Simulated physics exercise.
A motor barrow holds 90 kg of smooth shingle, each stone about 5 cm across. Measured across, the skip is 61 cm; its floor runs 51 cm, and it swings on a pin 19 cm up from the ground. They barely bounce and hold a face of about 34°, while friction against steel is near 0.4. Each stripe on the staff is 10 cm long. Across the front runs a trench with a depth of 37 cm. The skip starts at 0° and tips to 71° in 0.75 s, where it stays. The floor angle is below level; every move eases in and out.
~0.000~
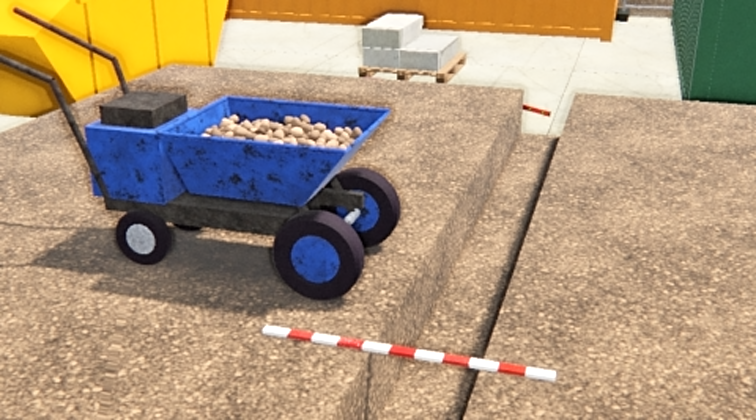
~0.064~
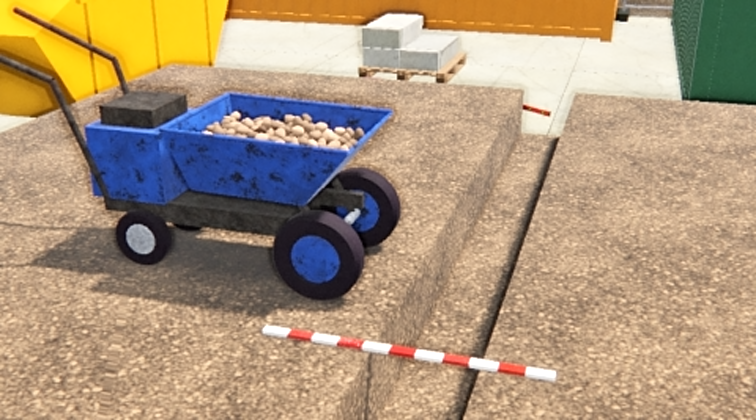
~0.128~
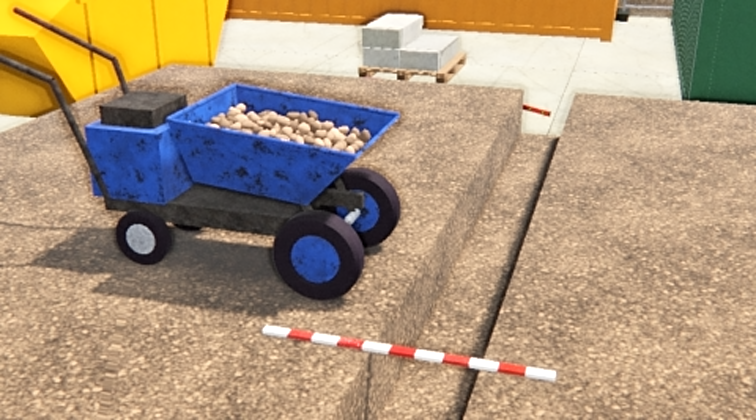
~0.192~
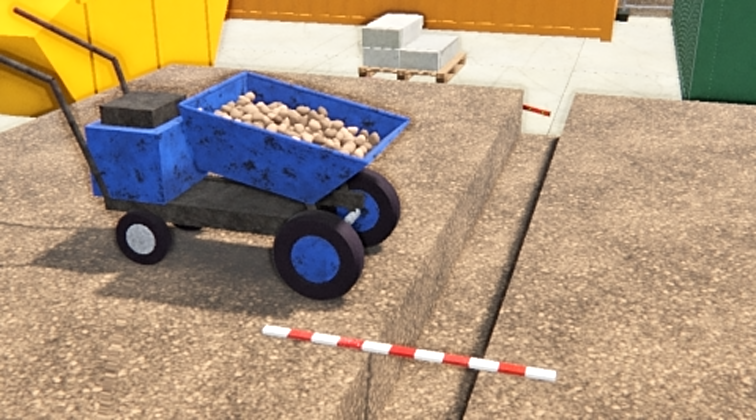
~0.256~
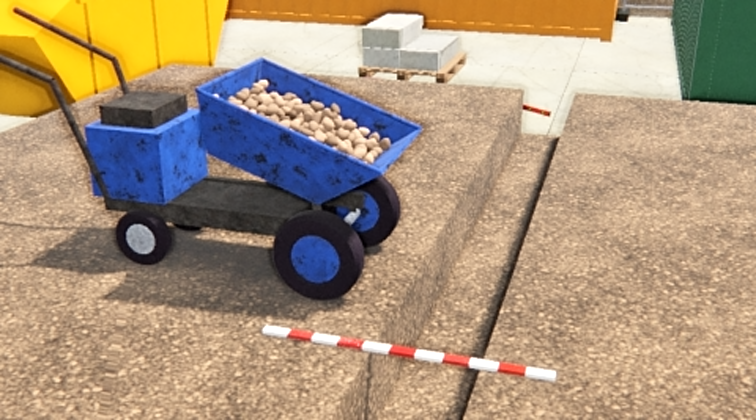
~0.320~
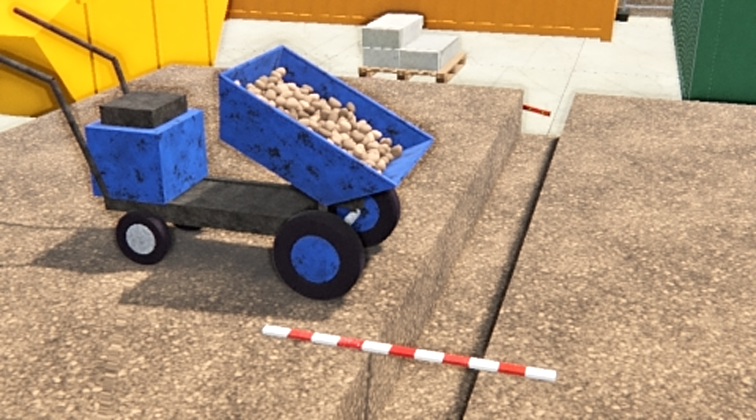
On a gravelly yard beside a narrow trench, a blue motor barrow's skip tilting steadily rightward, its rear rising with rounded stones inside.
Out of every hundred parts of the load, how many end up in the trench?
Close to 55 in a hundred.
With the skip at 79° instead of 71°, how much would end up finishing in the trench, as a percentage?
About 65%.
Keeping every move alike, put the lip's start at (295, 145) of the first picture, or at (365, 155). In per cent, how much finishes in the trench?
About 100 per cent from the first spot, about 35 from the second.
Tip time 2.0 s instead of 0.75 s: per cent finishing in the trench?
It would come to roughly 80 per cent.
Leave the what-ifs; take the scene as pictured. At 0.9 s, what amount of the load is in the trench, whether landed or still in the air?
About 25 per cent by then.
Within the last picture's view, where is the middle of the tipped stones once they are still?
Roughly (496, 351), I'd say.
After 0.6 s the floor is at 60°; 100 % in the skip; the foremost stones are at (424, 214).
After 0.9 s the floor is at 71°; 65 % in the skip, 26 % in the trench, 9 % past the trench; the foremost stones are at (532, 294).
After 1.2 s the floor is at 71°; 13 % in the skip, 43 % in the trench, 44 % past the trench; the foremost stones are at (695, 318).
After 3.2 s the floor is at 71°; 0 % in the skip, 55 % in the trench, 45 % past the trench; the foremost stones are past the picture's edge.
